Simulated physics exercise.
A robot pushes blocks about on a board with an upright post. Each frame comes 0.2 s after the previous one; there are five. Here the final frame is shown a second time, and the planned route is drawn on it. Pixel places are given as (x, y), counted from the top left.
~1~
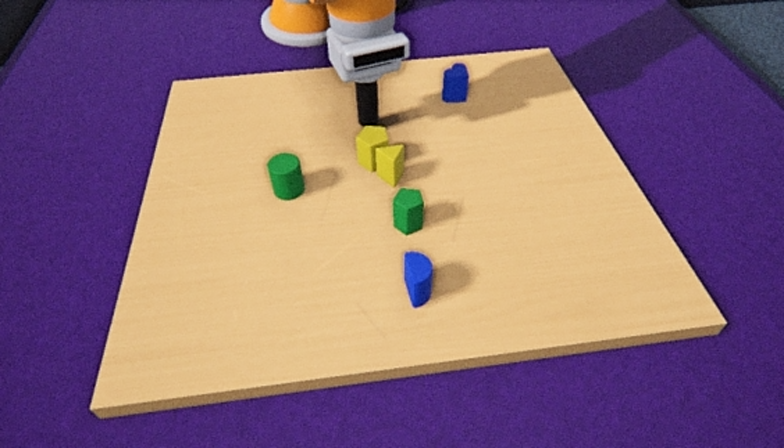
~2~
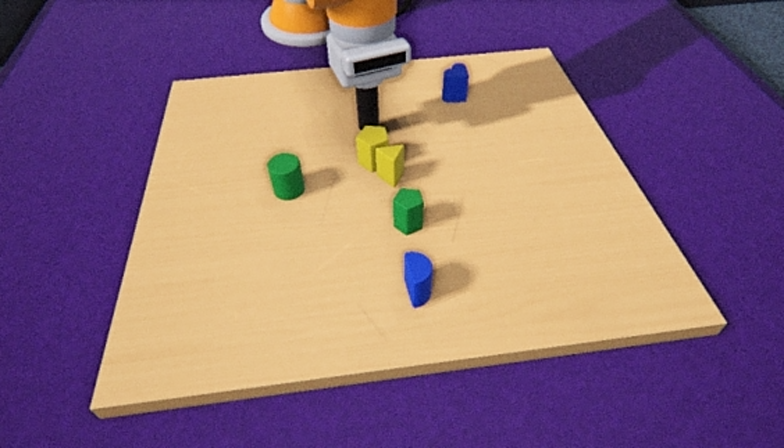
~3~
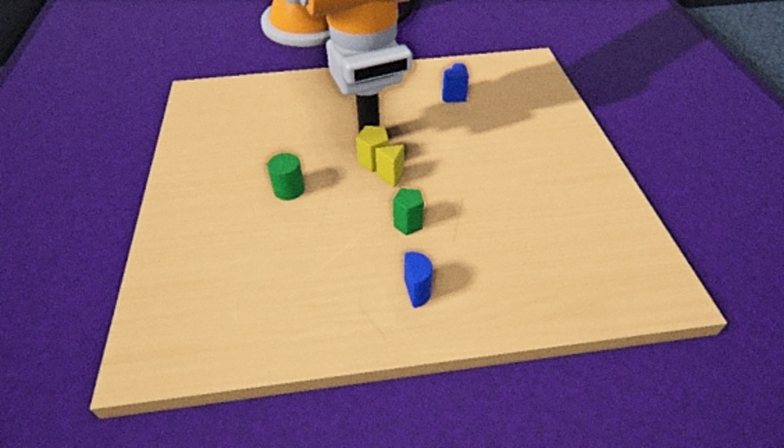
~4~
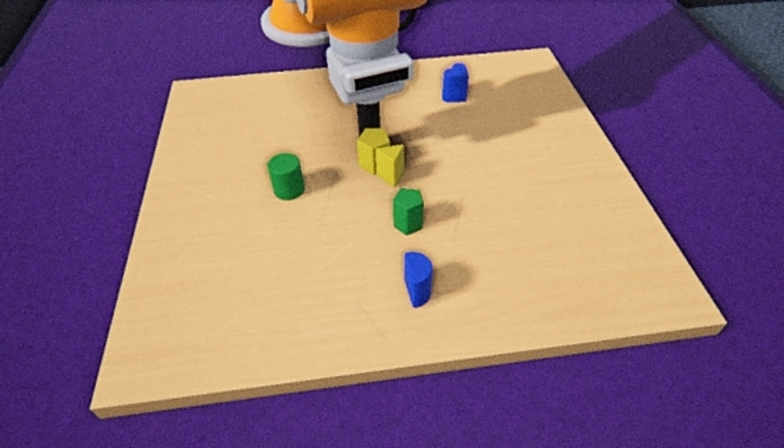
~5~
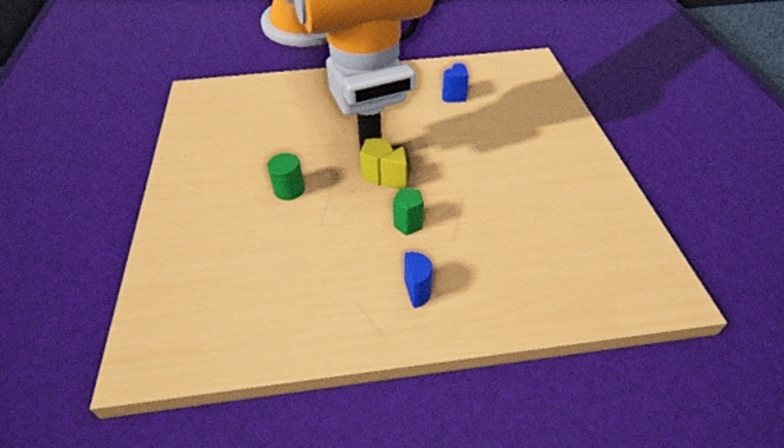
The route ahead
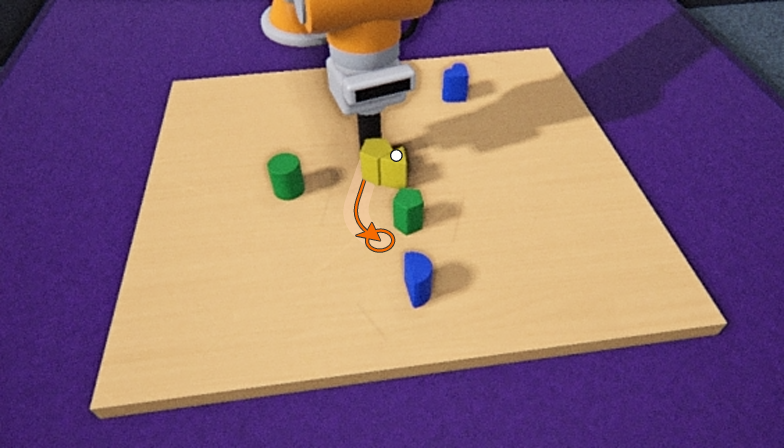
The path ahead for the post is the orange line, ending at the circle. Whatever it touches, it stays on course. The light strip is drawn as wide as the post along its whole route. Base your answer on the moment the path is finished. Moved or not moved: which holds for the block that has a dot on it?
It does get moved.
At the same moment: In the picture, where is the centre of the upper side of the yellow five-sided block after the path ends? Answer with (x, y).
Its top middle is near (384, 174).
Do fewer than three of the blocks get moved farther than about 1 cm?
Yes, that is how it ends up.
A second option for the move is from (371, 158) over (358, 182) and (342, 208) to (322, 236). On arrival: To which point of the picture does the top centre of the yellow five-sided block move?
Around (377, 169).
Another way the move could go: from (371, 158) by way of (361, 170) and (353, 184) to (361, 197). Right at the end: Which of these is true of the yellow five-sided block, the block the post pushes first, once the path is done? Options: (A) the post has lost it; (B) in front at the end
It's B.
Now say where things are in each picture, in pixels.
Post's lower end at (369, 121); yellow five-sided block at (373, 135); yellow triangular piece at (391, 151); green five-sided block at (409, 197), in the first picture.
Post at (369, 127); blocks still, in the second picture.
Post at (370, 134); blocks still, in the third picture.
Post at (370, 142); yellow five-sided block at (374, 137), in the fourth picture.
Post at (371, 152); yellow five-sided block at (376, 147); yellow triangular piece at (396, 156); green five-sided block at (409, 197), in the fifth picture.
Drawn move, from (371, 158) via (363, 185) and (356, 215), ending at (380, 240); the dot is on the yellow triangular piece.
The first path, step by step. One third of the way, post at (362, 180); yellow five-sided block at (382, 170), turned 65° anticlockwise; yellow triangular piece at (405, 161), turned 55° anticlockwise.
Two thirds of the way, post at (356, 210); yellow five-sided block at (384, 174), turned 80° anticlockwise; yellow triangular piece at (405, 161), turned 60° anticlockwise.
At the end, post at (380, 235); yellow five-sided block at (384, 174), turned 80° anticlockwise; yellow triangular piece at (405, 161), turned 60° anticlockwise; green five-sided block still.
